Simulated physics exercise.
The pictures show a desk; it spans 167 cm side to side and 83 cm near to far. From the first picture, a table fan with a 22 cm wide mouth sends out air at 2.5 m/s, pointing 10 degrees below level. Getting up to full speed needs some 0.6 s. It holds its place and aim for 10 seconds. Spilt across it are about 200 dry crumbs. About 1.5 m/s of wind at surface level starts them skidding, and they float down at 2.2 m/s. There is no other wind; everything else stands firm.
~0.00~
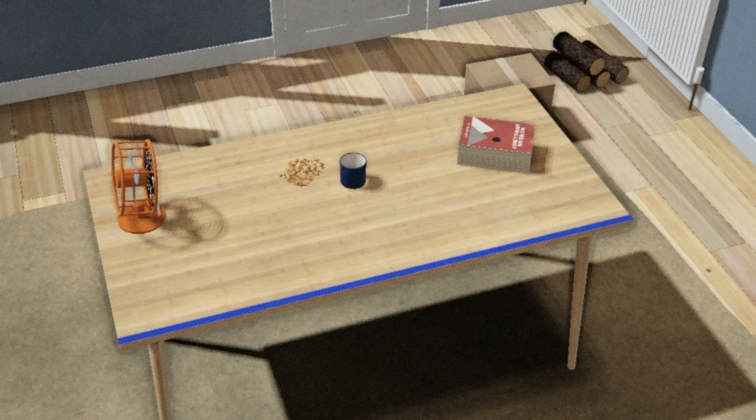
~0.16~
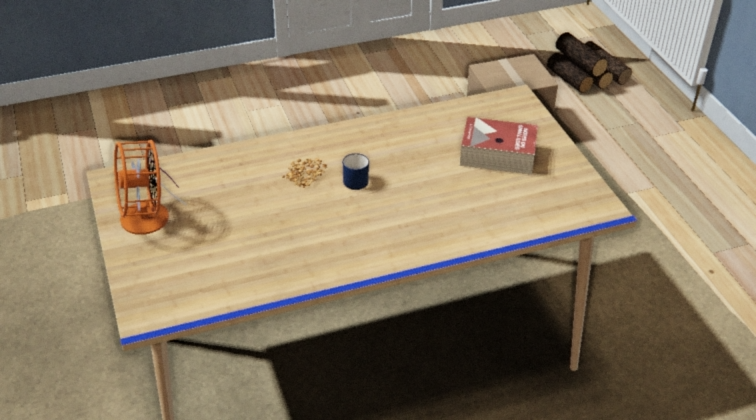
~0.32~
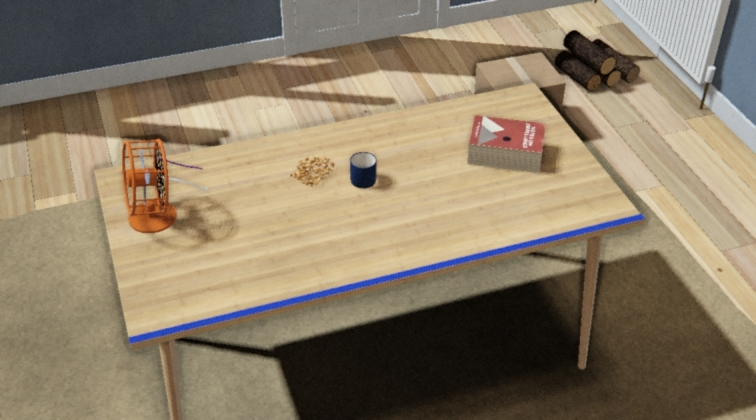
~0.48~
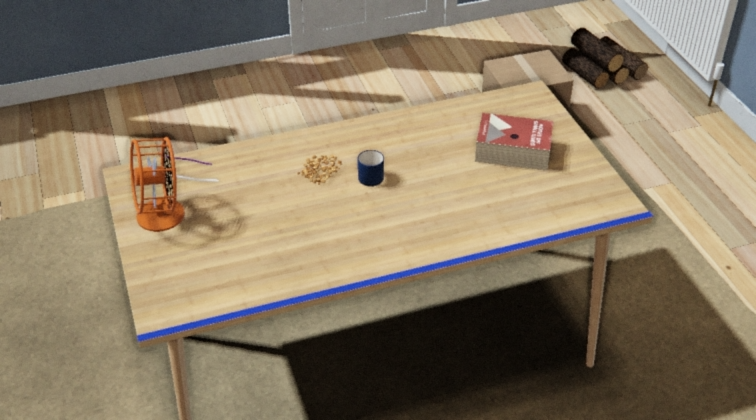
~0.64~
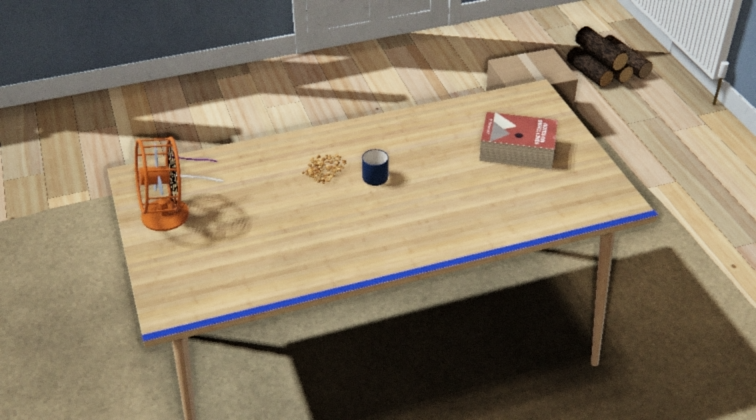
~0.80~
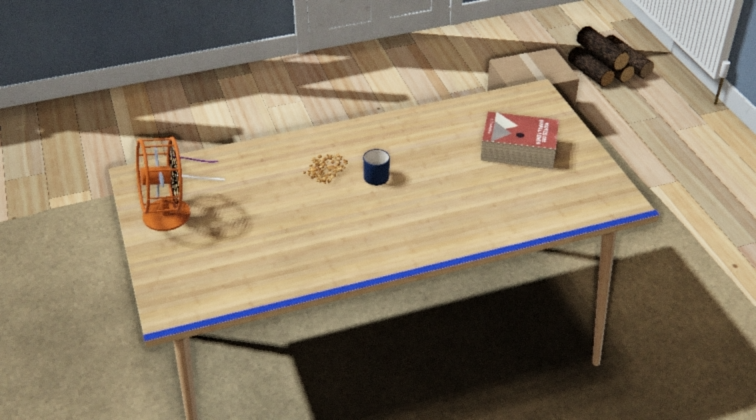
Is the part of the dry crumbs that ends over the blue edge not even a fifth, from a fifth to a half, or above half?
Final share: Short of a fifth.
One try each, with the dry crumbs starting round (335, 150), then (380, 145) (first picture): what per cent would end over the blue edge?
Roughly 0 %, then 0 %.
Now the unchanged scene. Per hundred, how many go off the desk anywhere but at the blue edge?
Roughly 100 %.
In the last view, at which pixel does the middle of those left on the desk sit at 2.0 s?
(469, 104).
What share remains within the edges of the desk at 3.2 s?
Estimated share: Some 4 %.
After 2.0 s, 37 % are on the move or not yet settled, 0 % are over the blue edge; the middle of those still in play is near (469, 104).
After 3.2 s, 4 % are on the move or not yet settled, 0 % are over the blue edge.
After 5.5 s, 3 % are on the move or not yet settled, 0 % are over the blue edge.
After 10.0 s, at the end, 0 % are over the blue edge.
